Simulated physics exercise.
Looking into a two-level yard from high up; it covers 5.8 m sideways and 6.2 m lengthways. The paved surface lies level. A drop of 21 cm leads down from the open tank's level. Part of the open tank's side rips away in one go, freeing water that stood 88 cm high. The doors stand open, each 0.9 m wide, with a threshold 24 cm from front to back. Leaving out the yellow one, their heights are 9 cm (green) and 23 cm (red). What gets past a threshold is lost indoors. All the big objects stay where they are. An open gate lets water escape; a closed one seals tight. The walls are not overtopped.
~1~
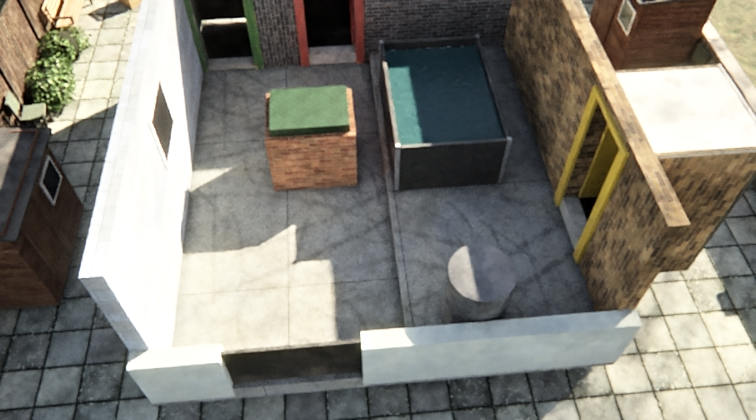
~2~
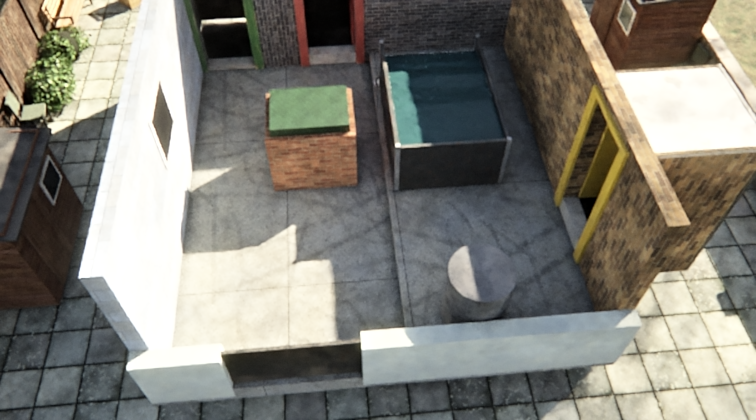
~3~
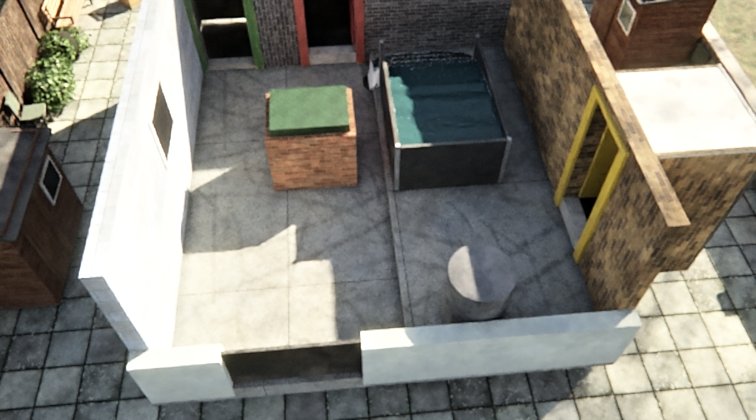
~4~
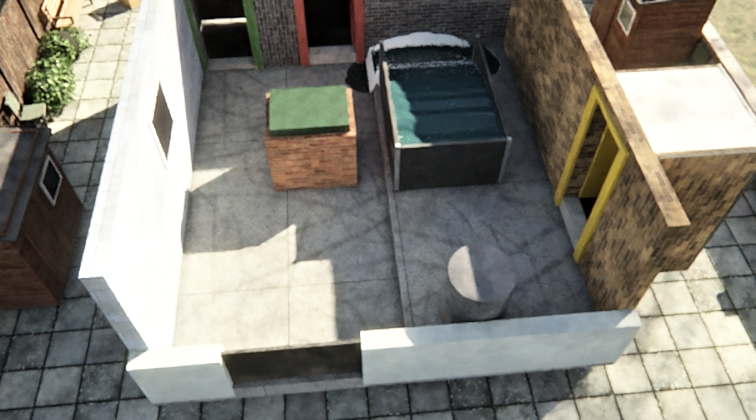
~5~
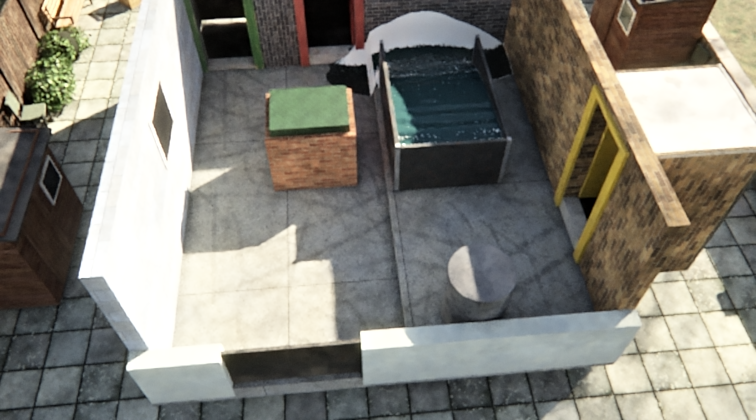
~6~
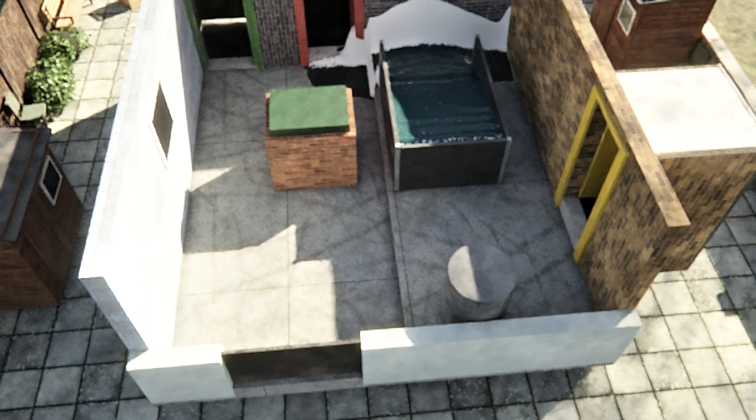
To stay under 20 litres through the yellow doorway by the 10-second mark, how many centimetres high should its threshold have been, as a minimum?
At least 11 cm or so.
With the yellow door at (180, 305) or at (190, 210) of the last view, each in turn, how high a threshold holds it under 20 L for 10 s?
About 11.5 and 14.5 cm.
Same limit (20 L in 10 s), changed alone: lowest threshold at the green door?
Roughly 27 cm at green.
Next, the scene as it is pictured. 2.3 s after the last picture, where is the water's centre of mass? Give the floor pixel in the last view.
At about (401, 118).
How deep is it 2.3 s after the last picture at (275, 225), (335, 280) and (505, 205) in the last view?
About 0, 0 and 5 cm.
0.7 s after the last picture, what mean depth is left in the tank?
About 45 cm.
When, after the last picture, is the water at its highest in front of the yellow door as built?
Near 2.4 s.
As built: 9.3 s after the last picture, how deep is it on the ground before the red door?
Roughly 7.5 cm deep.
Then, 0.7 s after the last picture water covers 25 % of the floor, deepest (71 cm) near (494, 47); it has not reached the yellow door.
Then, 2.3 s after the last picture water covers 55 % of the floor, deepest (53 cm) near (601, 333); 16 cm at the yellow door, 0 litres in over its 24 cm threshold.
Then, 9.3 s after the last picture water covers 95 % of the floor, deepest (20 cm) near (188, 215); 10 cm at the yellow door, 0 litres in over its 24 cm threshold.
At the yellow door as built, the water peaked near 16 cm, 2.3 s after the last picture.
With a threshold of 9.5 cm, 33 litres would have come in within the 10 s; with 13 cm, 8 litres. So under 20 litres takes about 11 cm.
